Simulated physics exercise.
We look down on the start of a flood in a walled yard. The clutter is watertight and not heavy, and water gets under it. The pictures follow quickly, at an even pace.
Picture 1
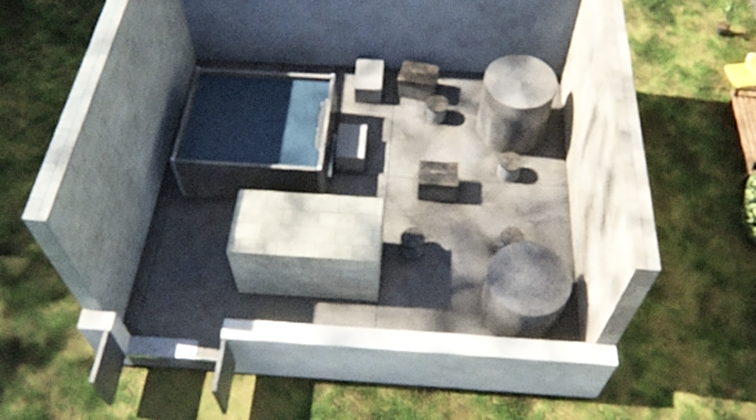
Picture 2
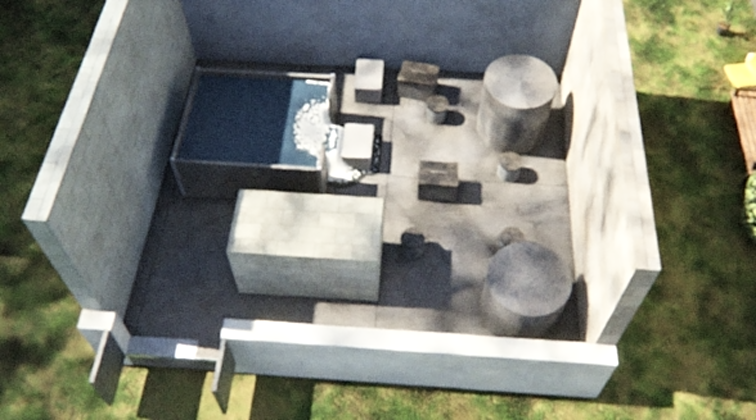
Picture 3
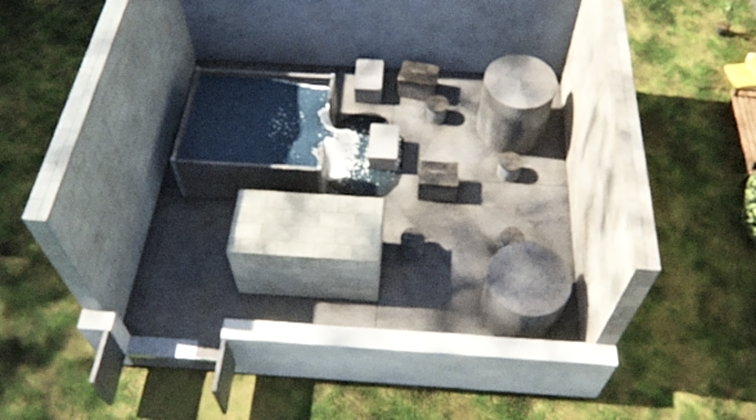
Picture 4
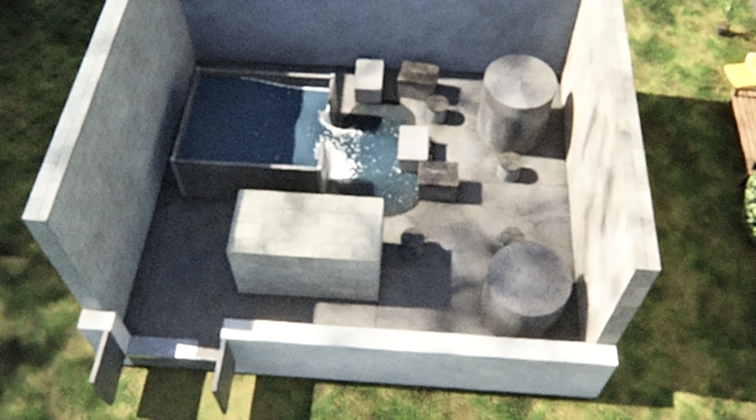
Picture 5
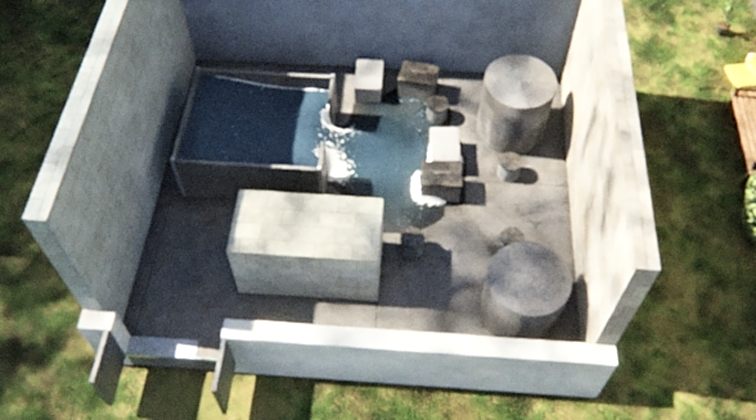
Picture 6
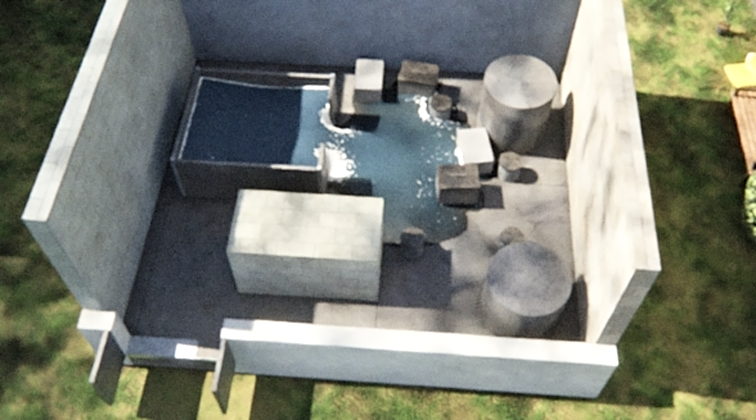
We see a walled yard from above as water bursts from a tank's right side and spreads across the floor, pushing a pale block rightward beside a darker block, which then shifts slightly right too.
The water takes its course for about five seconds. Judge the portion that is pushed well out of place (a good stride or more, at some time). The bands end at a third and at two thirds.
Share: Two thirds or more.
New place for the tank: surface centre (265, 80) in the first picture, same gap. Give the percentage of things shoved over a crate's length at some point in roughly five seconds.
About 80 per cent.
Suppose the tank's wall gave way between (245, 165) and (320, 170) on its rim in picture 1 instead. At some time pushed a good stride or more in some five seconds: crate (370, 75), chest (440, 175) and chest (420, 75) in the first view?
In that order: No, that far or more, not that far.
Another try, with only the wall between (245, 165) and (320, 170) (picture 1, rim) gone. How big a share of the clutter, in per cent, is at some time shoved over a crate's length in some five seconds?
Some 50 per cent.
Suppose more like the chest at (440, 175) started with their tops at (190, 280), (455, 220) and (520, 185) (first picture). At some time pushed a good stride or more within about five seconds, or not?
In turn: Short of that, yes, yes.
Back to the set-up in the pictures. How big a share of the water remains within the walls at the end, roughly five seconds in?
Some 100 per cent.
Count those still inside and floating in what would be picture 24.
It comes to 6.
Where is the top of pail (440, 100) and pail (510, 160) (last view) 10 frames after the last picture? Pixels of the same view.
Close to (555, 98) and (560, 155).
A moment on, 4 of 8 are well off their spots; 0 afloat.
Next, 6 of 8 are well off their spots; 4 afloat.
Later, 5 of 8 are well off their spots; 6 afloat.
In the end, 6 of 8 are well off their spots, and 6 have been at some point; 6 afloat.
